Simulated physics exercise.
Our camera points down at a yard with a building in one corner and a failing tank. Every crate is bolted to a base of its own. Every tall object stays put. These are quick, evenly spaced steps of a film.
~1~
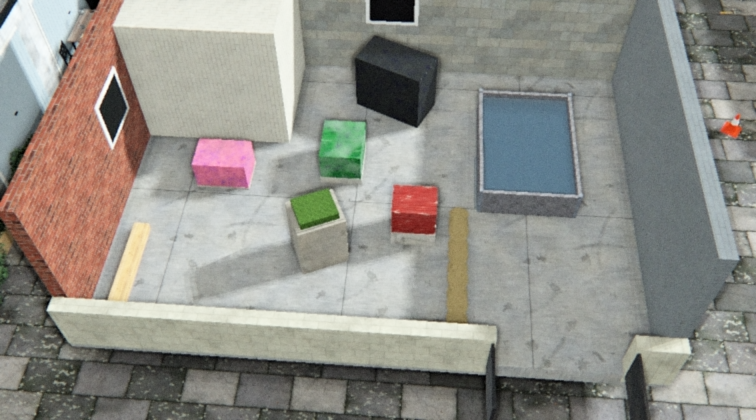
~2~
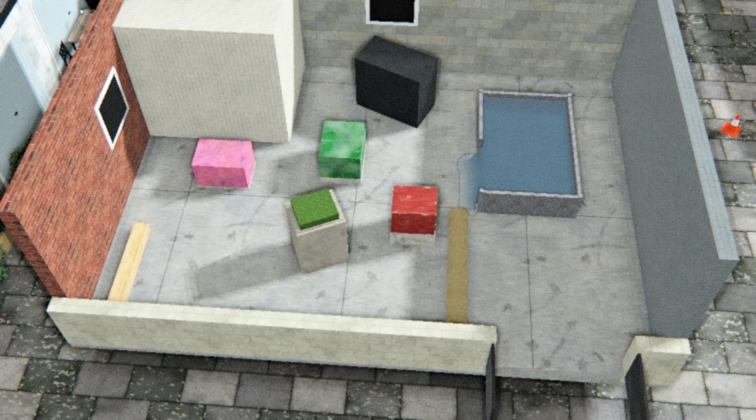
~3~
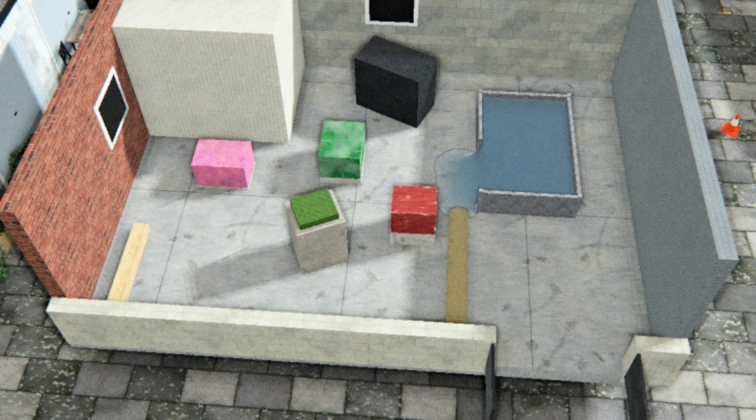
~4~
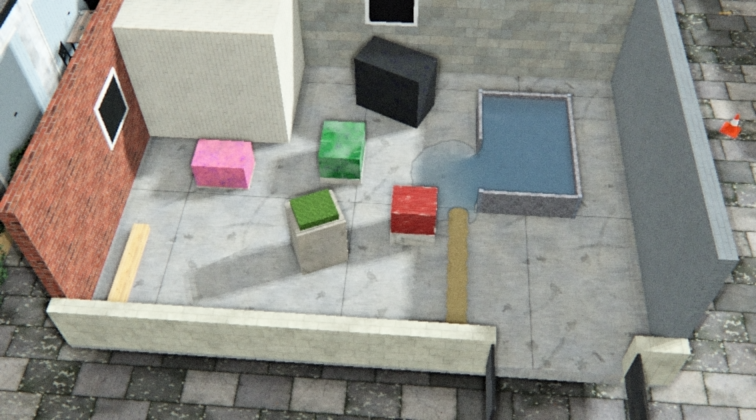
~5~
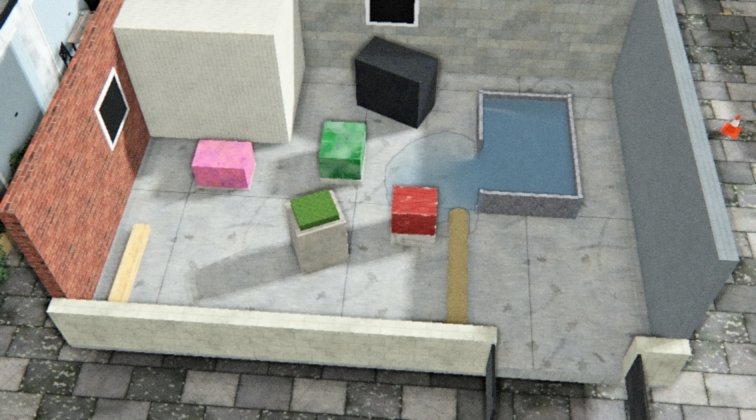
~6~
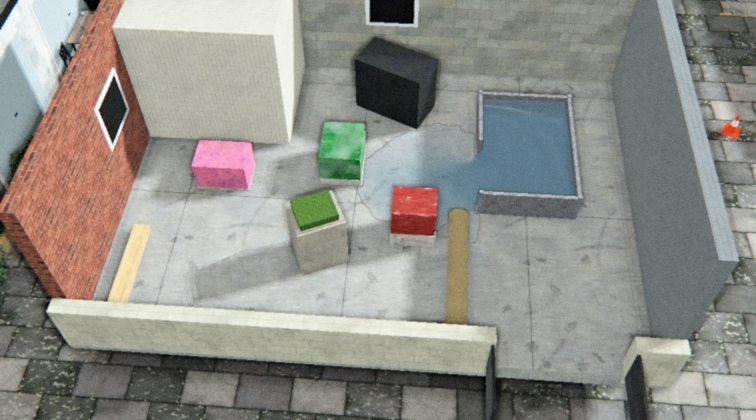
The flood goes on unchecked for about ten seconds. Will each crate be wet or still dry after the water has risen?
Afterwards the red crate is still dry, the green crate is wet, the pink crate is wet.
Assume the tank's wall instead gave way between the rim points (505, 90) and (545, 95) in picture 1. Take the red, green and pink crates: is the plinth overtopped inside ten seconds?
Red: Not flooded; green: Not flooded; pink: Not flooded.
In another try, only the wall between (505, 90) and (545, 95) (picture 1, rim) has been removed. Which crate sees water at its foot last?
It's the one in pink.
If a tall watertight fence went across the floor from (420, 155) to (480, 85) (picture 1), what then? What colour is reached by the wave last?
It's the pink one.
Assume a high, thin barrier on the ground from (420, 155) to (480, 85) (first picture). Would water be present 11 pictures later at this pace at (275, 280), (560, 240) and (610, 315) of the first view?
The first point comes out unwetted, the next unwetted, the last unwetted.
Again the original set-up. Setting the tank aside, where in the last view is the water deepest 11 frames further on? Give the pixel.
Pointing at (373, 190).
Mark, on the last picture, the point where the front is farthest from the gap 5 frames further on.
The farthest point of the front sits at (271, 200).
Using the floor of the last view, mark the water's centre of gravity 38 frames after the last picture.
Estimate: (366, 191).
A moment on, water covers 15 % of the floor; the red crate water round its plinth, the green crate water round its plinth, the pink crate not reached.
Next, water covers 25 % of the floor; the red crate water round its plinth, the green crate water round its plinth, the pink crate water round its plinth.
Then, water covers 40 % of the floor; the red crate water round its plinth, the green crate water round its plinth, the pink crate water round its plinth.
Later, water covers 60 % of the floor; the red crate water round its plinth, the green crate water round its plinth, the pink crate water round its plinth.
In the end, water covers 75 % of the floor; the red crate stayed above the water, the green crate was topped, the pink crate was topped.
